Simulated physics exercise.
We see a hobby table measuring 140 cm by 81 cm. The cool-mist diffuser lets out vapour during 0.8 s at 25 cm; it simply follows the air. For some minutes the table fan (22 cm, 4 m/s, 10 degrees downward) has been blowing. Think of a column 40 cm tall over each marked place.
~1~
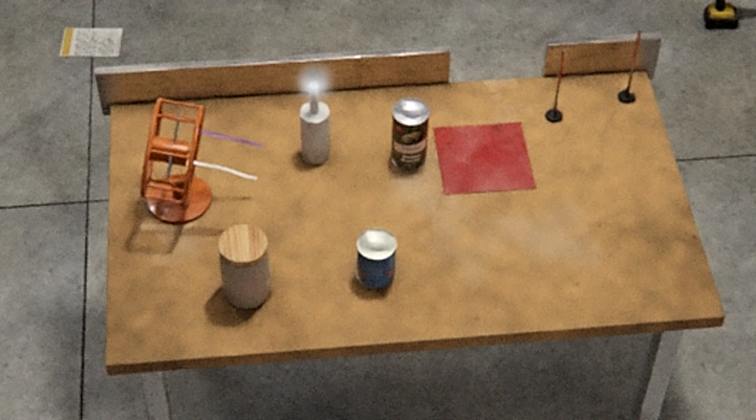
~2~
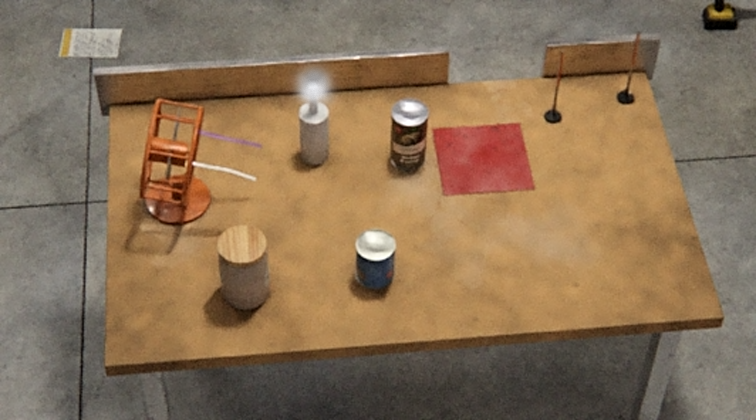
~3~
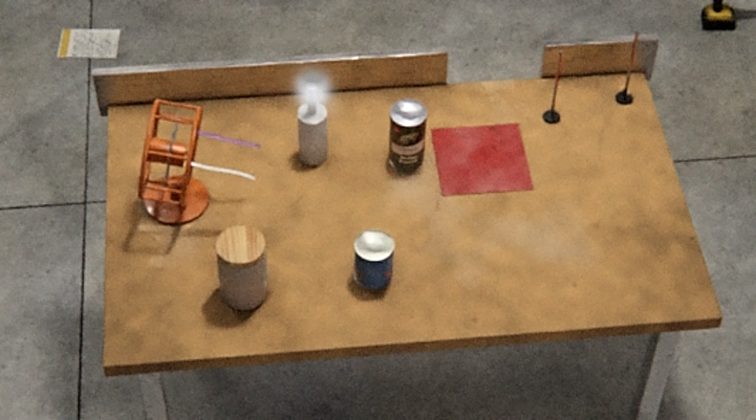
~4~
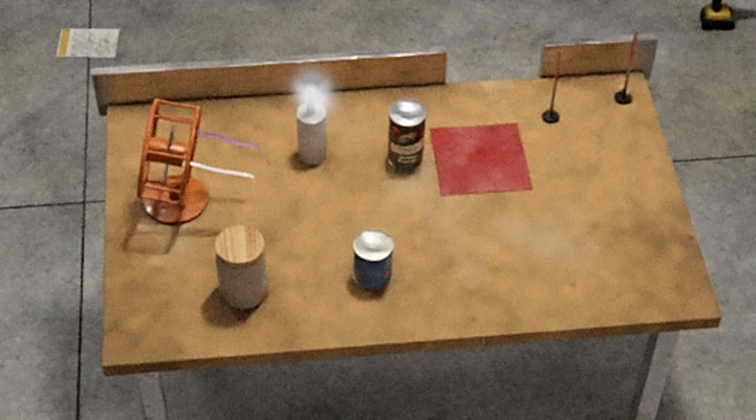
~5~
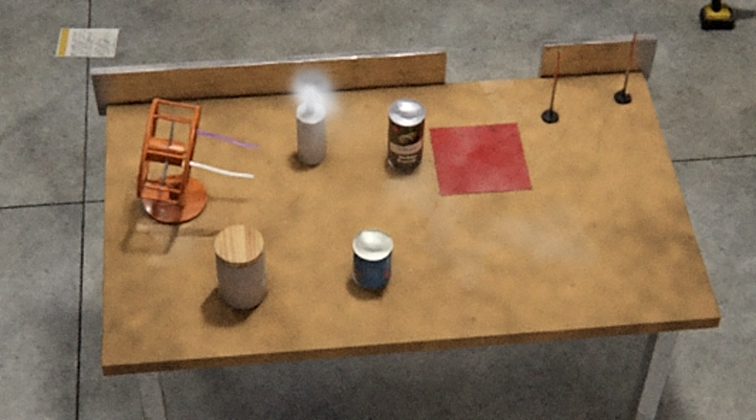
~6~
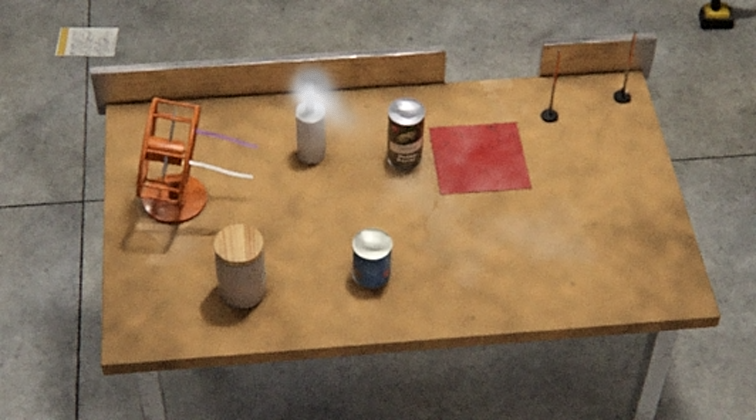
The footage shows a wooden table with an orange fan, its purple and white ribbons trailing right, alongside tins and a red mat, as pale vapour above a white diffuser thickens slightly and then spreads a little rightward.
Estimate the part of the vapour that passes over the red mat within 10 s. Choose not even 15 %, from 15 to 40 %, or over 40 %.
The share reaching it is over 40 %.
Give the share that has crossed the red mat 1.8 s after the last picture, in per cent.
Near 40 %.
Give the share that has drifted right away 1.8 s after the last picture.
About 40 %.
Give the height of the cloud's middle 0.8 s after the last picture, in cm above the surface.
Roughly 14 cm up.
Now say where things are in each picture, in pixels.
In the first frame, the vapour is thickest near (313, 82), the cool-mist diffuser stands at (314, 97) and the table fan is at (173, 152).
In the second frame, the vapour is thickest near (314, 86) and the red mat is centred on (483, 159).
In the third frame, the vapour is thickest near (313, 88), a ribbon ends at (556, 84) and a ribbon ends at (630, 65).
In the fourth frame, the vapour is thickest near (313, 90) and reaches out to (325, 107), the top of a tin is at (408, 112) and the top of a tin is at (373, 244).
In the fifth frame, the vapour is thickest near (314, 92) and reaches out to (331, 114).
In the sixth frame, the vapour is thickest near (315, 94) and reaches out to (350, 122), a ribbon ends at (554, 83) and a ribbon ends at (629, 64).
Then, 0.8 s after the last picture we count, 32 % has passed over the red mat, with 89 % still about or yet to come, and the middle of the rest is near (405, 113).
Then, 1.8 s after the last picture we count, 45 % has passed over the red mat, with 56 % still about or yet to come, and the middle of the rest is near (482, 13).
Then, 3.8 s after the last picture we count, 47 % has passed over the red mat, with 23 % still about or yet to come.
Then, 9.8 s after the last picture we count, 49 % has passed over the red mat, with 6 % still about or yet to come.
